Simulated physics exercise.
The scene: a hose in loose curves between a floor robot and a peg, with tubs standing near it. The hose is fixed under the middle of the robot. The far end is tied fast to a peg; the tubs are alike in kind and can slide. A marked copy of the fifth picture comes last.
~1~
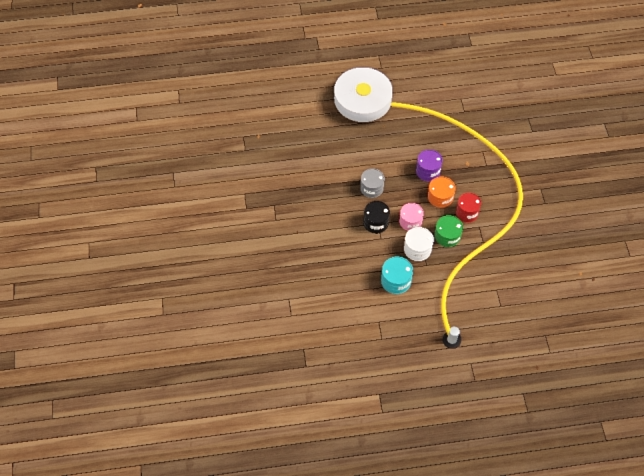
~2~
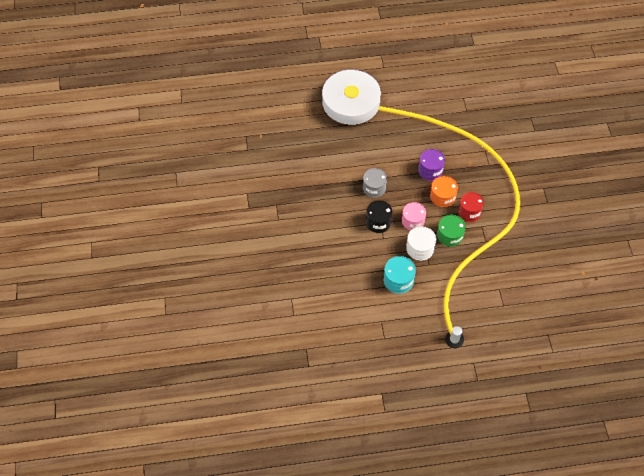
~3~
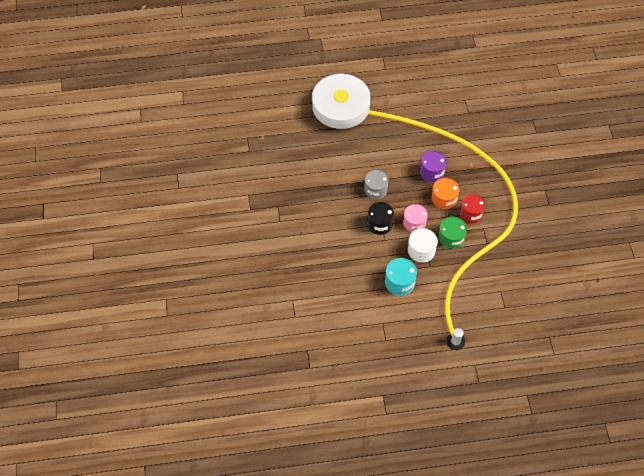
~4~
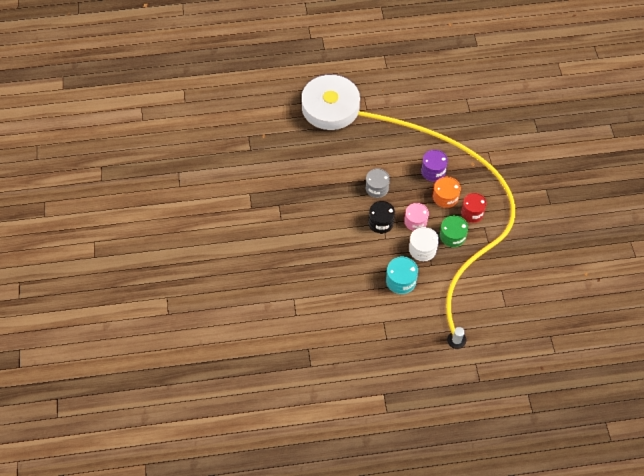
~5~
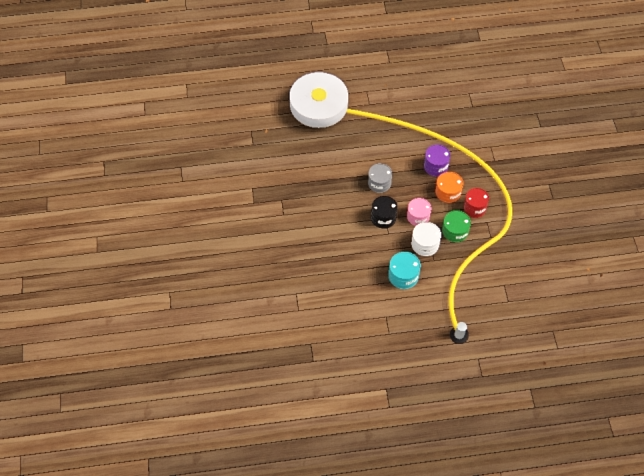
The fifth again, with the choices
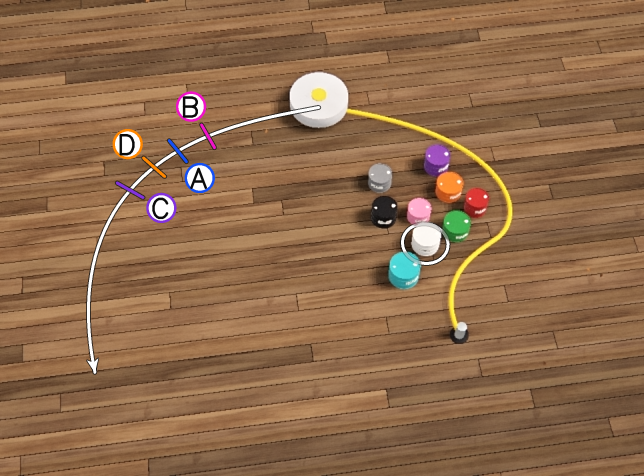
A round white robot slid slowly a short way left across the wooden floor, drawing along the yellow hose tied to a small peg, while the cluster of colourful tubs stayed where it was.
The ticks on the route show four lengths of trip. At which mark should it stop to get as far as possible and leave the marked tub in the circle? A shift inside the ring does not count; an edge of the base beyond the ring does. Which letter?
B is the last safe stop.
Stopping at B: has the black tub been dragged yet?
No.
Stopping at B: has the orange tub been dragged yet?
Yes.
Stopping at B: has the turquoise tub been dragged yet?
No.
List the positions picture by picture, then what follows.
In the first picture, robot (363, 96); peg (453, 336); green tub (449, 231).
In the second picture, robot (351, 98); red tub (471, 207).
In the third picture, robot (341, 102); white tub (422, 245).
In the fourth picture, robot (331, 103); purple tub (434, 166).
In the fifth picture, robot (319, 101); black tub (384, 212); grey tub (380, 178); peg (461, 331).
On the marked copy, A at (178, 151); B at (208, 136); C at (130, 190); D at (154, 167); the ring at (425, 243); the route from (319, 107) via (136, 183) to (95, 372).
With B. Early on, robot (279, 109); white tub (426, 239).
Further on, robot (239, 119); red tub (459, 205); white tub (426, 239); purple tub (424, 174).
At the end, robot (207, 130); green tub (449, 232); red tub (440, 211); orange tub (424, 195); white tub (424, 240); pink tub (417, 215); purple tub (401, 184); the white tub is still in its ring.
As for the rest, A drags the ringed tub to (409, 247); C drags the ringed tub to (384, 262); D drags the ringed tub to (396, 254).
